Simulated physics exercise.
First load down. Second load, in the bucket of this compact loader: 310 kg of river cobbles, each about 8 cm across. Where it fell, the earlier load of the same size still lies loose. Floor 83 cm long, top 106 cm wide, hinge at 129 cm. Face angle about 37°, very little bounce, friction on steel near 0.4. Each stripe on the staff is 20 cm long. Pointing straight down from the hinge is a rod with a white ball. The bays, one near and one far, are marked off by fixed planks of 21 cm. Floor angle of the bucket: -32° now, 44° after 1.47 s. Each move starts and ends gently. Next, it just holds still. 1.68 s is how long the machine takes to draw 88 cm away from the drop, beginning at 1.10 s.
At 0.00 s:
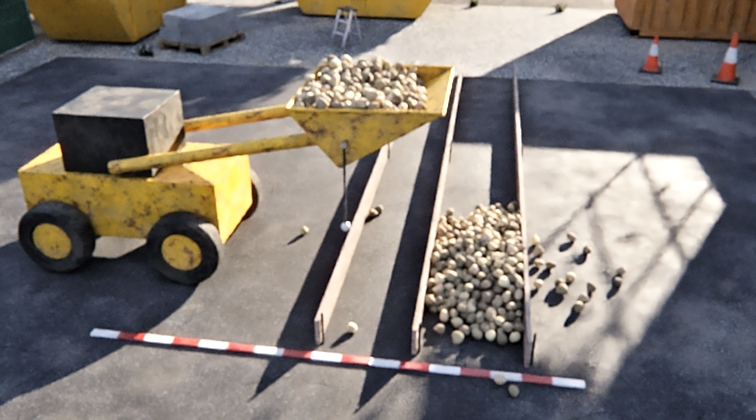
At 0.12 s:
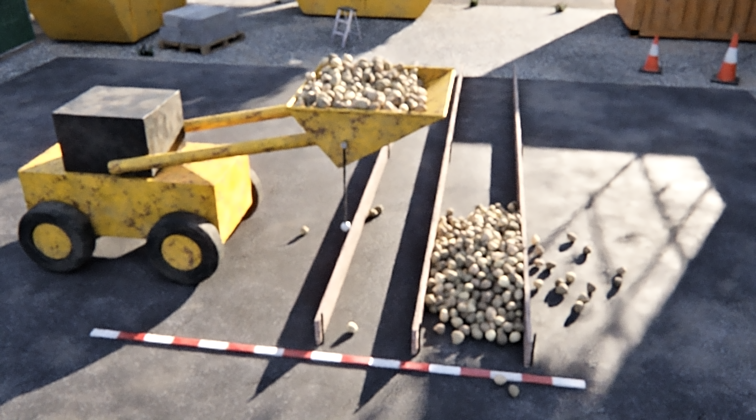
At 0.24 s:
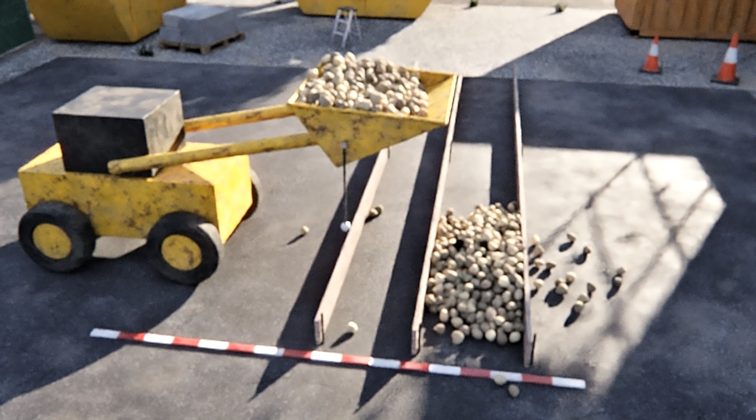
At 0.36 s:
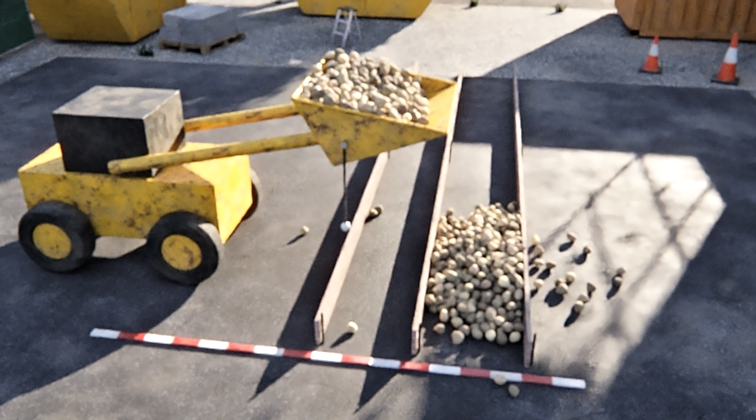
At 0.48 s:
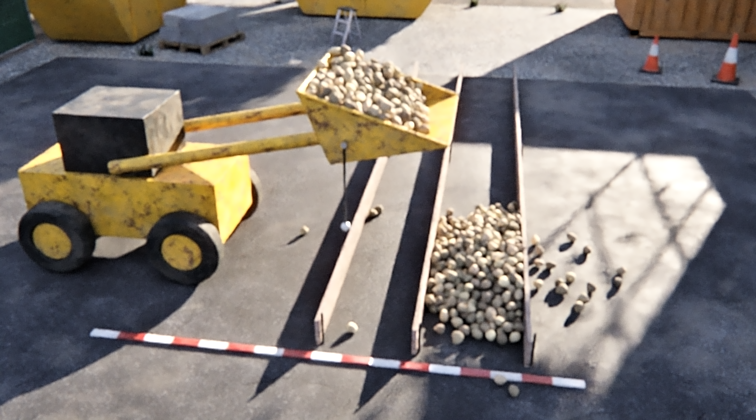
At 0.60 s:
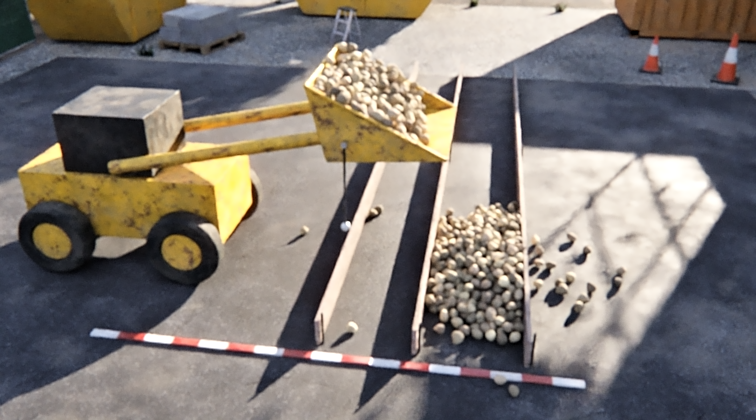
Paved yard with traffic cones, a yellow loader gradually tilting its raised bucket of rounded stones forward above low parallel boards.
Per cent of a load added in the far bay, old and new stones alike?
Around 54 %.
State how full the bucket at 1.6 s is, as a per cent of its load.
It still holds about 15 per cent.
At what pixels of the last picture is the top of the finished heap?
Note: Crest near (457, 232).
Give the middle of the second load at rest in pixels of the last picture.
Roughly at (436, 253) in the last picture.
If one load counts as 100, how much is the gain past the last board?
That comes to about 0 % of a load.
After 1.1 s the floor is at 32°; in per cent of one load, 97 in the bucket, 2 in the near bay, 98 in the far bay, 3 past the last board; the foremost stones are at (590, 275).
After 1.6 s the floor is at 44°; in per cent of one load, 15 in the bucket, 37 in the near bay, 145 in the far bay, 3 past the last board; the foremost stones are at (590, 275).
After 3.2 s the floor is at 44°; in per cent of one load, 0 in the bucket, 46 in the near bay, 151 in the far bay, 3 past the last board; the foremost stones are at (591, 274).
After 5.7 s the floor is at 44°; in per cent of one load, 0 in the bucket, 46 in the near bay, 151 in the far bay, 3 past the last board; the foremost stones are at (591, 274). Net gain in the far bay, 54.
